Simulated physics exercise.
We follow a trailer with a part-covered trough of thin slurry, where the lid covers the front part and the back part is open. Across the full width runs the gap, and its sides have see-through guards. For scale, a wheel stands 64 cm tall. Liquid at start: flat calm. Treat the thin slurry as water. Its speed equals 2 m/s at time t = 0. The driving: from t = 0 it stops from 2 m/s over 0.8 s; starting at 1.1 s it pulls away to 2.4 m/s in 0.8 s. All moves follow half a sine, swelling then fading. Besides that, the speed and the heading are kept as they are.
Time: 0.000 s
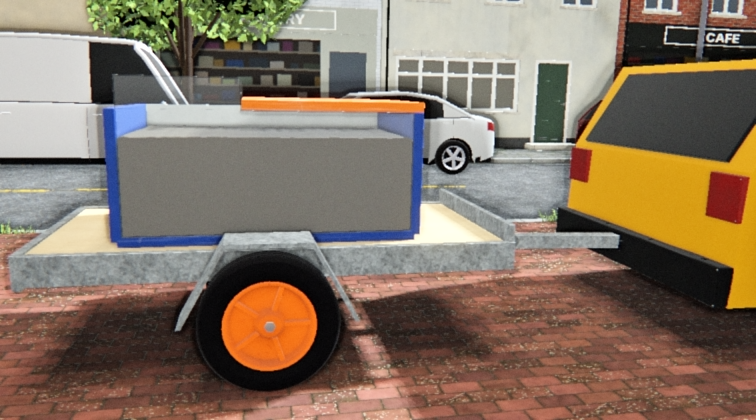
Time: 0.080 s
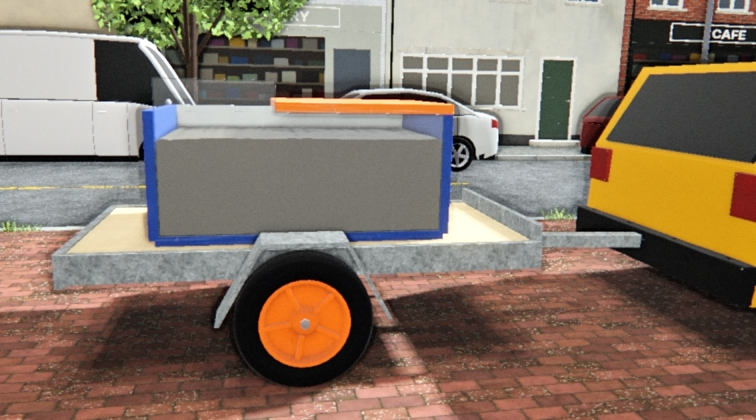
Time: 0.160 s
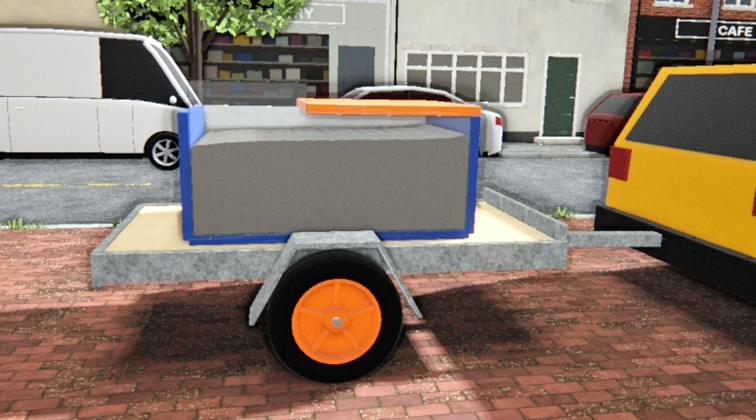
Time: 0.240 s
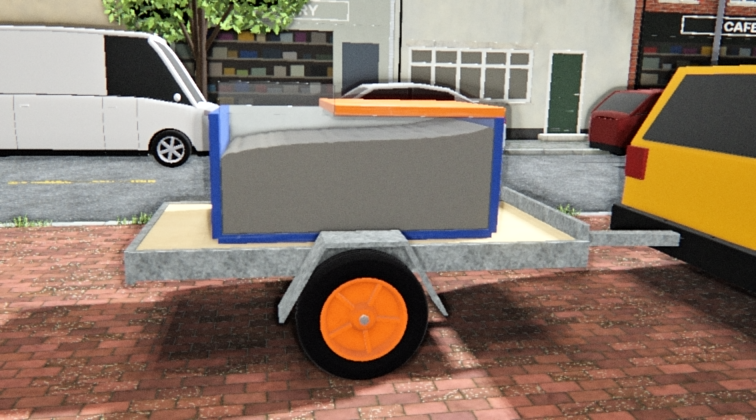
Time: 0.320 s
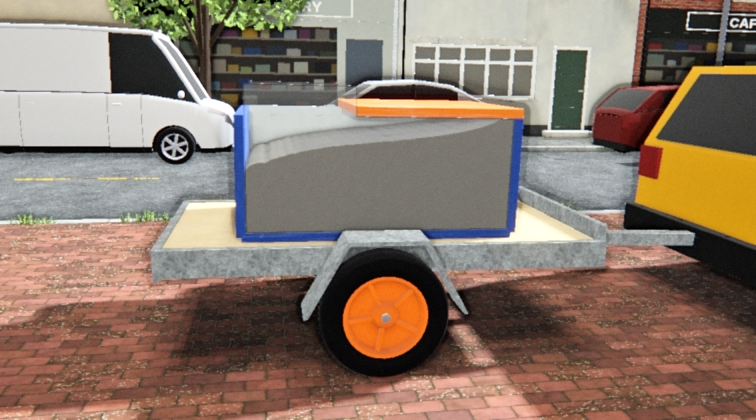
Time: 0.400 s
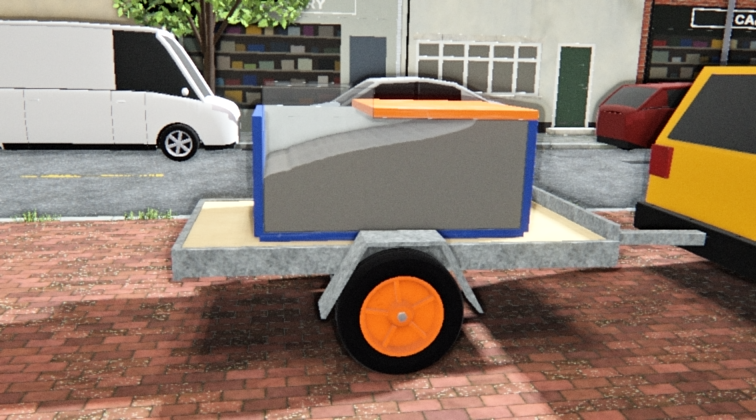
A trailer rolls right behind a yellow vehicle as grey liquid climbs its trough's right end.
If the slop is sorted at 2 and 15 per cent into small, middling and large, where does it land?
It lands in large.
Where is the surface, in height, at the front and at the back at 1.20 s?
The front stands at 48 cm and the back at 56 cm.
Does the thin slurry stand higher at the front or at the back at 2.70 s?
It is heaped towards the forward side.
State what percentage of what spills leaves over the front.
Spill fraction there: Roughly 0 per cent.
Then, 1.20 s in, the surface stands 55 cm at the back and 48 cm at the front; all of it is still inside.
Then, 1.95 s in, the surface stands 63 cm at the back and 7 cm at the front; 20 per cent has gone, over the back.
Then, 2.70 s in, the surface stands 29 cm at the back and 57 cm at the front; 20 per cent has gone, over the back.
Then, 4.78 s in, 20 per cent has gone, over the back, 116 of 592 litres.
